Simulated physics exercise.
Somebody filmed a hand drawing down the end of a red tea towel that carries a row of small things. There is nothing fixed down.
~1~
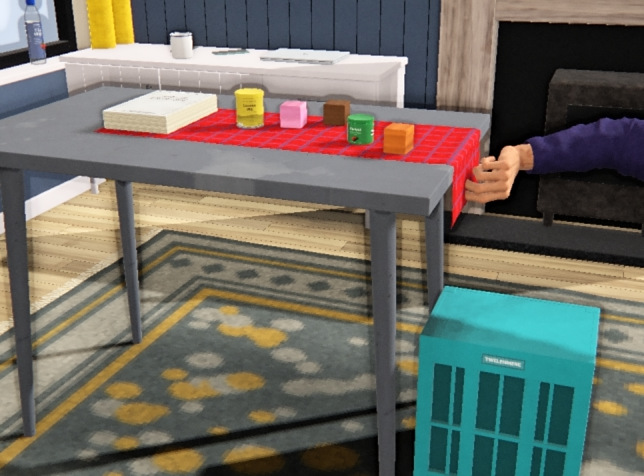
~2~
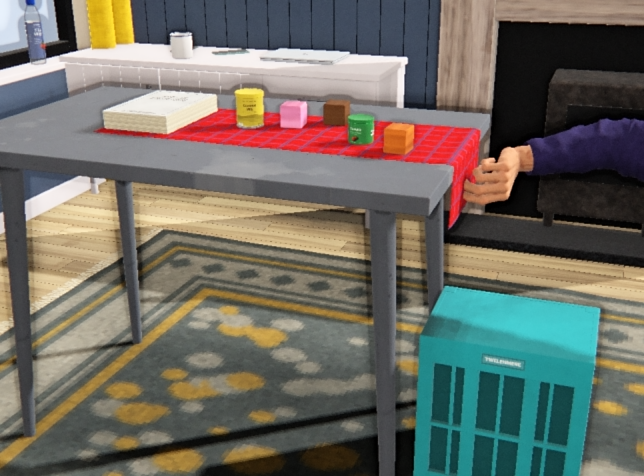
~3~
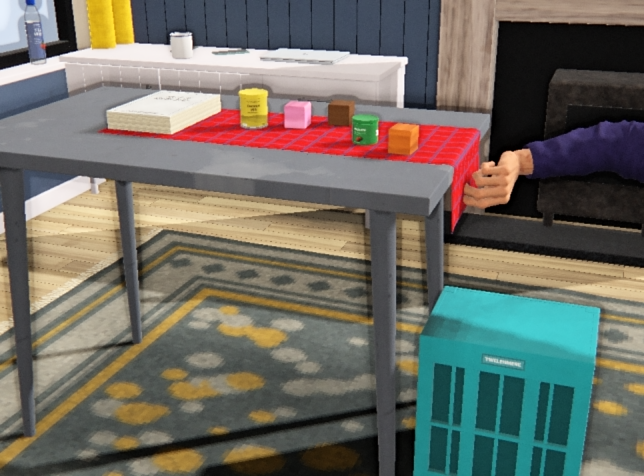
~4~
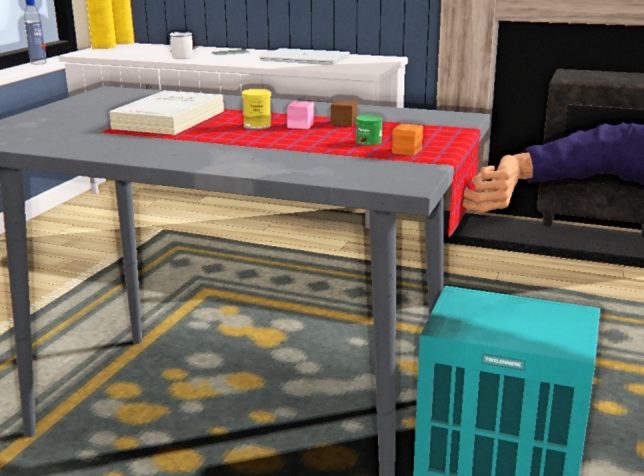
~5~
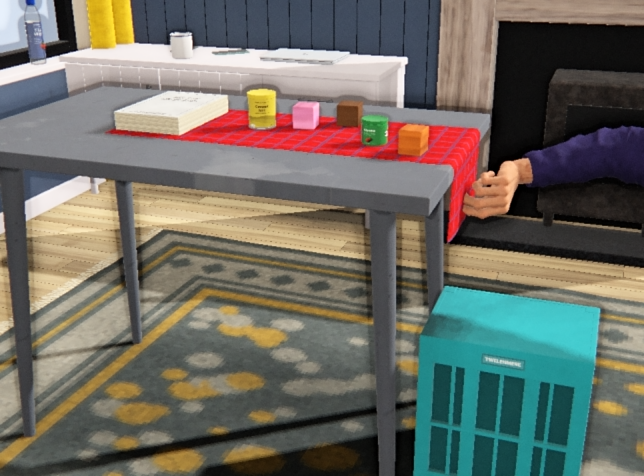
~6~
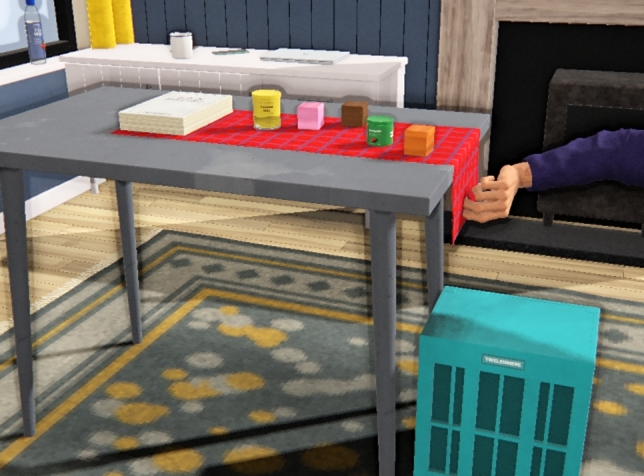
A hand pulls a red cloth down the table's edge, and the objects on it shift slightly right.
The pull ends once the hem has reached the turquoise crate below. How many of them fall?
Only two fail to stay up.
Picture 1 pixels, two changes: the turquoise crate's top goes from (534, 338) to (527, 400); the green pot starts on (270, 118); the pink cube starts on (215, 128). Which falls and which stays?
Result: Green pot still there, pink cube still there.
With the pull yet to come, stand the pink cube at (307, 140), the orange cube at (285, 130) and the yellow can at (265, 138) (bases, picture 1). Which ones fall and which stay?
The pink cube keeps its place on top; the orange cube stays on; the yellow can does not fall.
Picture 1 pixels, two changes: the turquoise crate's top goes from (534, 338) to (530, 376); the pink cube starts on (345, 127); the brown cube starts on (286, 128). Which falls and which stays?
Looks like the pink cube ends up down, and the brown cube hangs in there.
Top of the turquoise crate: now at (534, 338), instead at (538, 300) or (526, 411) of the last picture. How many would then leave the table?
Counts: 1, 4.
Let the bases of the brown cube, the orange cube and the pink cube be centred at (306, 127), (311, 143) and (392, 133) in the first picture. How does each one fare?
Brown cube: Safe. Orange cube: Safe. Pink cube: Lost.
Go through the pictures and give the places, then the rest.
The first frame shows hem (451, 229); orange cube (399, 126); green pot (361, 117); brown cube (337, 102); pink cube (293, 104); yellow can (249, 91); top of the crate (534, 338).
The second frame shows hem (448, 229); orange cube (399, 126).
The third frame shows hem (452, 233); green pot (365, 117).
The fourth frame shows hem (449, 237); brown cube (344, 103); top of the crate (534, 338).
The fifth frame shows hem (448, 243); pink cube (306, 105).
The sixth frame shows hem (452, 249); orange cube (420, 128); green pot (380, 119); brown cube (355, 103); pink cube (311, 105); yellow can (266, 93).
Soon after, hem near (462, 273); orange cube gone.
After that, hem on the crate; orange cube and green pot gone.
In the end, hem on the crate; orange cube and green pot gone. The count of fallen things is two.
